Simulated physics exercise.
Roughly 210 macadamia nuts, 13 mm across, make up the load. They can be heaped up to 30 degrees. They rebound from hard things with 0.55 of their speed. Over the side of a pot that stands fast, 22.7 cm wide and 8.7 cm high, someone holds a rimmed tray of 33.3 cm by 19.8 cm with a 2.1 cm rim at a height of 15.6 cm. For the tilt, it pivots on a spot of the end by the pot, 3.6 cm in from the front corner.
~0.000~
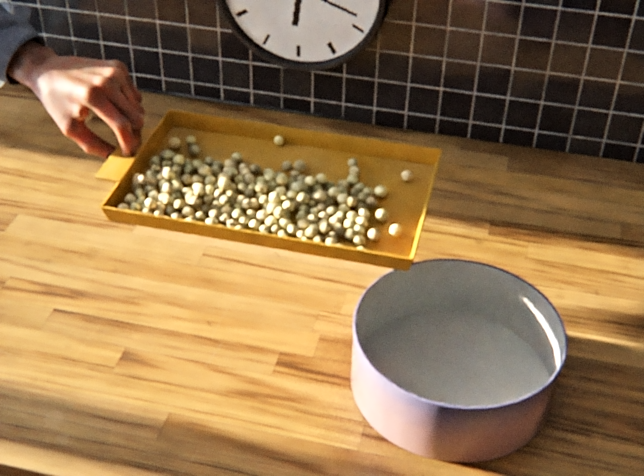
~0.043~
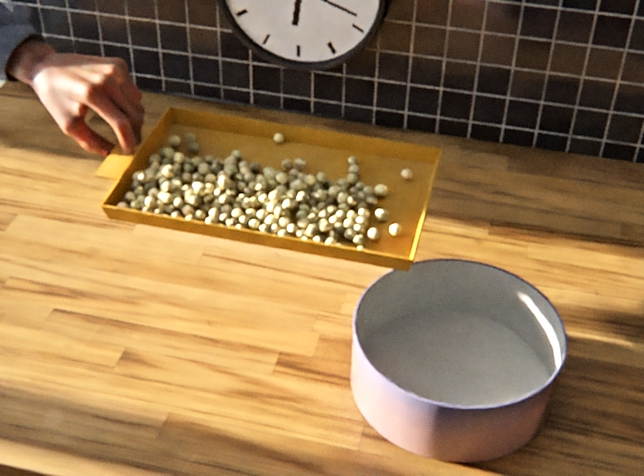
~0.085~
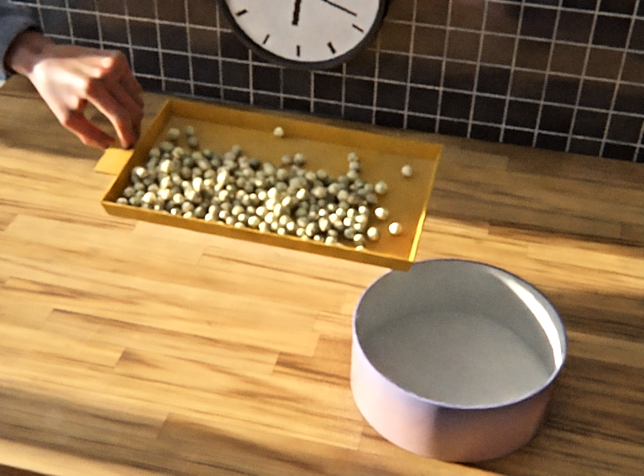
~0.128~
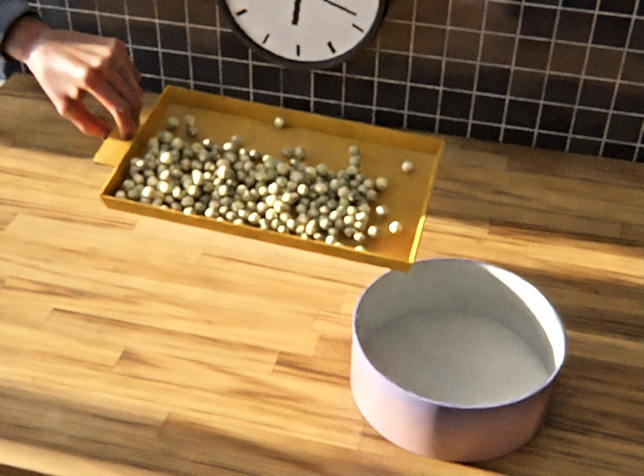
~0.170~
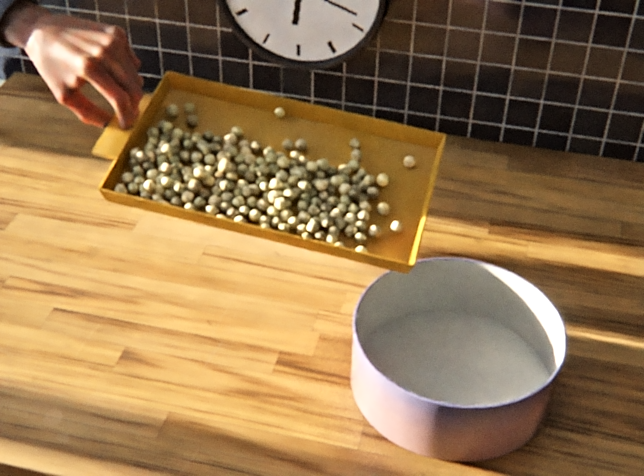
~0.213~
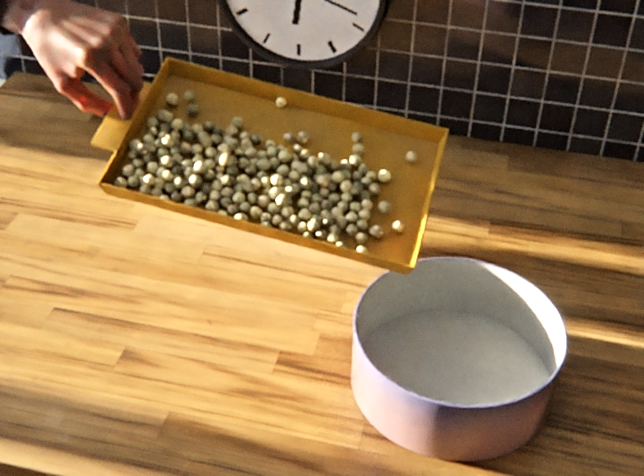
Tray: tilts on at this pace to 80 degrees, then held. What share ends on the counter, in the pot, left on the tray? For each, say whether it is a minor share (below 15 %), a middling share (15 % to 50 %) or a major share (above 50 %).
I expect this. Counter - a middling share. Pot - a major share. Left on the tray - a minor share.
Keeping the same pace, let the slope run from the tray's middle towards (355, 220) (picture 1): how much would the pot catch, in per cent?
90 %.
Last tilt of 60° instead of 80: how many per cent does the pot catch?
The pot would get around 5 per cent.
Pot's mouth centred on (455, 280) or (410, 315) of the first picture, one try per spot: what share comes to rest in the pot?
25 % and 80 %.
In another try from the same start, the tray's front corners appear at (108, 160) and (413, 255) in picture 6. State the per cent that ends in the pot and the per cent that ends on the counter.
Pot 70; counter 25.
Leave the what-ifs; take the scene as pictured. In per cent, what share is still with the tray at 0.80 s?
Roughly 95 per cent.
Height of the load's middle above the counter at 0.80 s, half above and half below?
The halfway mark is near 24 cm.
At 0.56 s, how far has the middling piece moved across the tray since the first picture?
By then it sits near 3 cm from where it began.
After 0.56 s, tilt 46 degrees; the tray holds 100 %, the pot 0 %.
After 0.80 s, tilt 68 degrees; the tray holds 95 %, the pot 0 %.
After 1.14 s, tilt 80 degrees; the tray holds 45 %, the pot 20 %.
At rest (2.8 s), counter 30 %, pot 65 %, tray 0 %.
